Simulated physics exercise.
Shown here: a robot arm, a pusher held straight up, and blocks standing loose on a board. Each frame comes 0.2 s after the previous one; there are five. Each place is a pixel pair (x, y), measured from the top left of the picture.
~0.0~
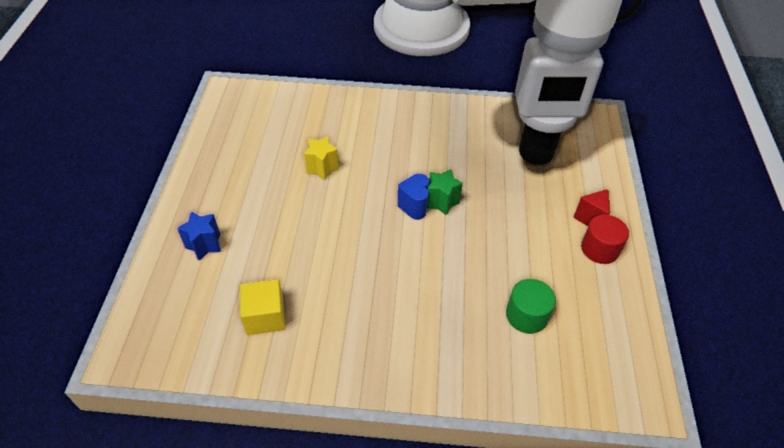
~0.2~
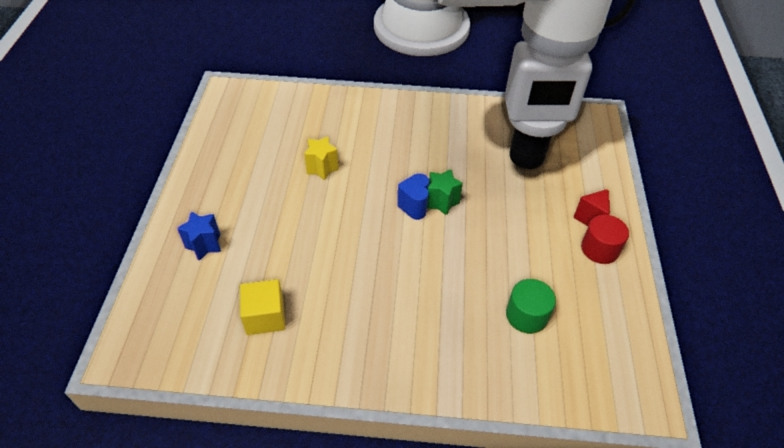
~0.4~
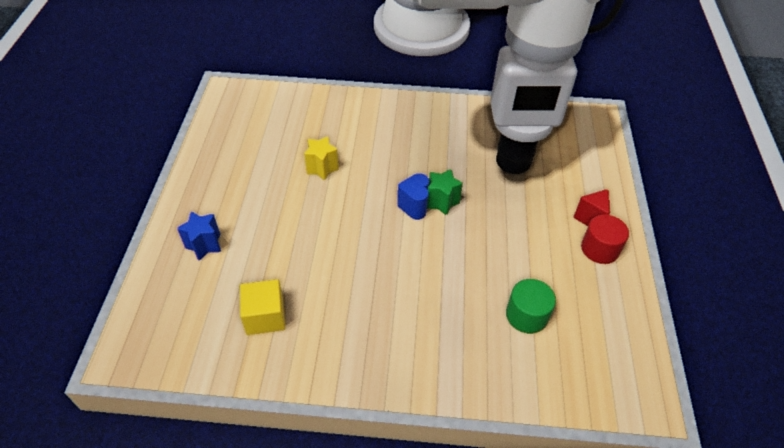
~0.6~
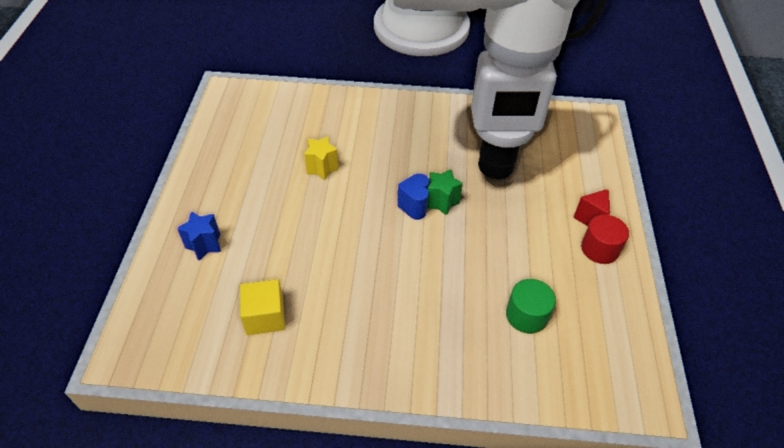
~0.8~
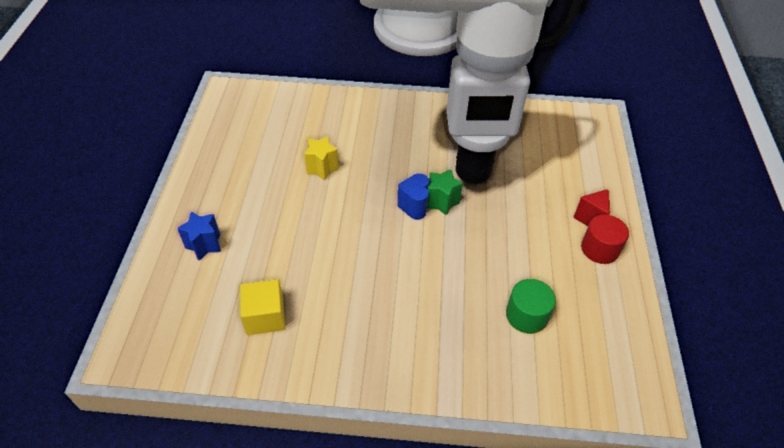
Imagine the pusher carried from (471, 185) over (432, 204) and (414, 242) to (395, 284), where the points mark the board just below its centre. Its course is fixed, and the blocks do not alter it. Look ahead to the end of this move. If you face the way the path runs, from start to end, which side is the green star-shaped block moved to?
Heads right.
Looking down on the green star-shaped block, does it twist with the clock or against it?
Top view: Clockwise.
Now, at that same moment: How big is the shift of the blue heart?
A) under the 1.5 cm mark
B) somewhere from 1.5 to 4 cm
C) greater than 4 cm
Correct choice: C.
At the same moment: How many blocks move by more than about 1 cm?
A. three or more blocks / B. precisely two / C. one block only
B
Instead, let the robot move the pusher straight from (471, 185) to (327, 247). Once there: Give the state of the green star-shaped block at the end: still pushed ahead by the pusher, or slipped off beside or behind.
The green star-shaped block stays in front.
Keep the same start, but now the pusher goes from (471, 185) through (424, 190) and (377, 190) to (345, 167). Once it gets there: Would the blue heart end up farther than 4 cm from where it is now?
Yes
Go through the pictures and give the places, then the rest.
Tip of the pusher at (536, 154), middles of tops, blue heart at (416, 186), green star-shaped block at (444, 180), in the first frame.
Pusher at (527, 157), nothing pushed, in the second frame.
Pusher at (513, 162), nothing pushed, in the third frame.
Pusher at (496, 167), nothing pushed, in the fourth frame.
Pusher at (473, 172), blue heart at (416, 186), green star-shaped block at (444, 180), in the fifth frame.
The first path, step by step. One third of the way, pusher at (433, 191); blue heart at (386, 208); green star-shaped block at (412, 201), turned 15° anticlockwise.
Two thirds of the way, pusher at (415, 230); blue heart at (353, 232), turned 25° clockwise; green star-shaped block at (382, 237), turned 20° clockwise.
At the end, pusher at (395, 271); blue heart at (343, 236), turned 60° clockwise; green star-shaped block at (355, 261), turned 85° clockwise.
